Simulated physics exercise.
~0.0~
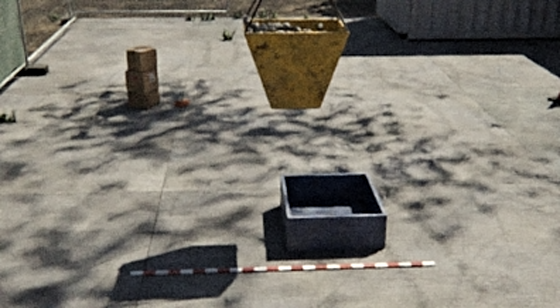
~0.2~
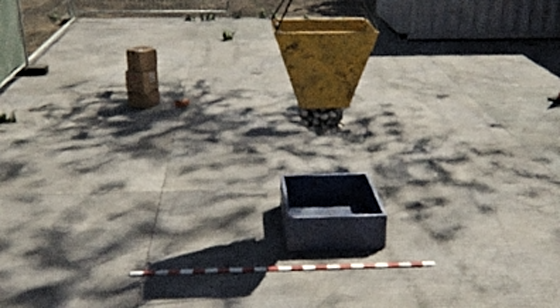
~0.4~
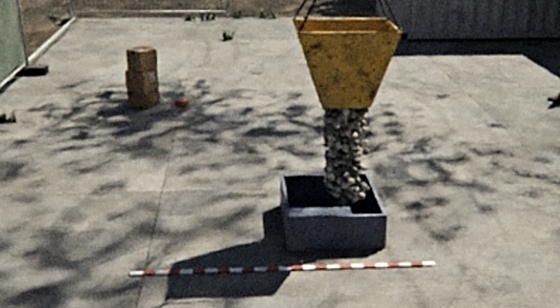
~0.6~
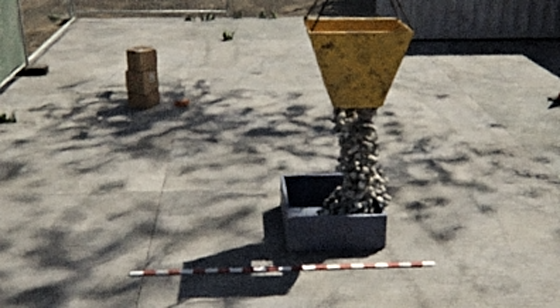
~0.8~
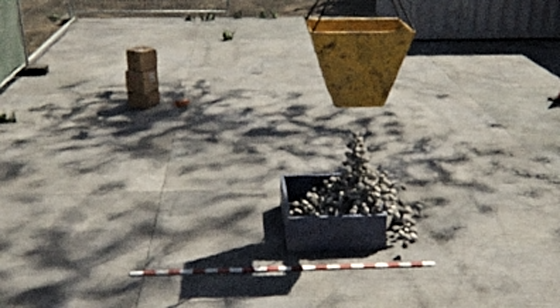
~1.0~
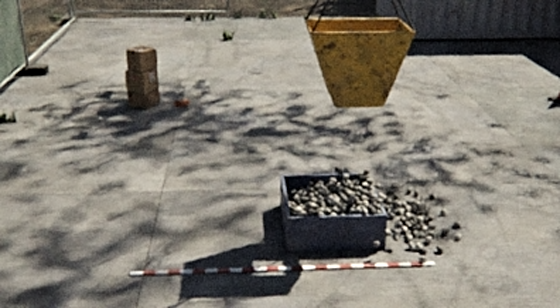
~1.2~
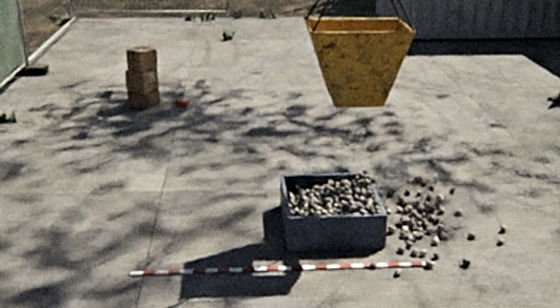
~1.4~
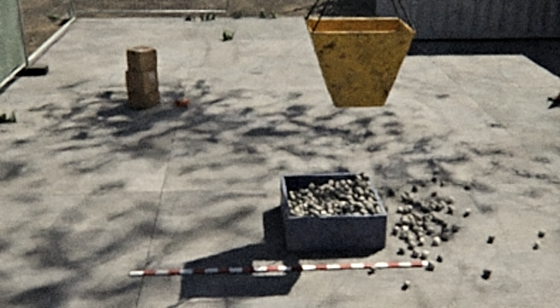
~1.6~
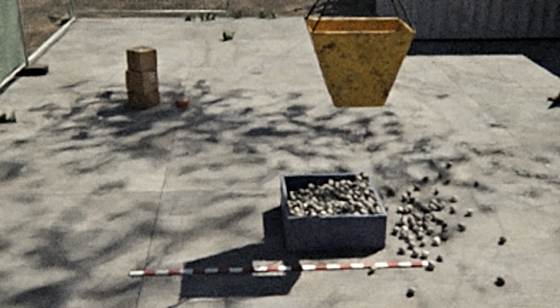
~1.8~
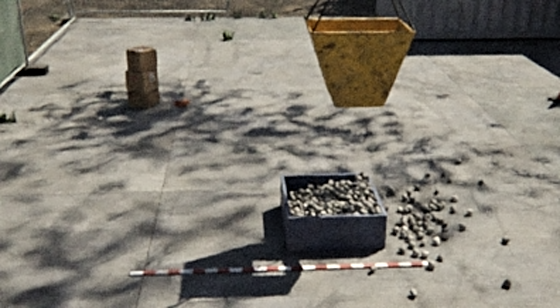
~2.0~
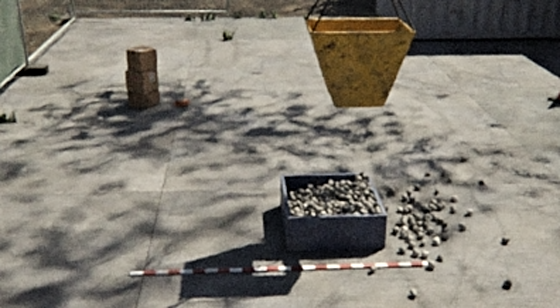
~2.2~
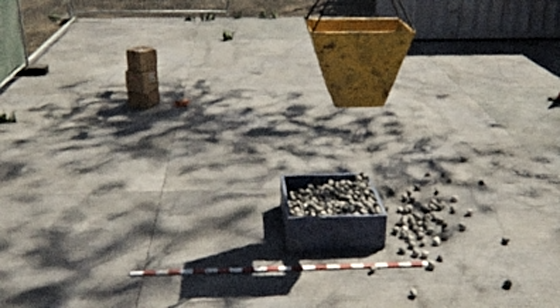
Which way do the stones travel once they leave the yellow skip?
The stones move down, falling from the skip toward the bin below.
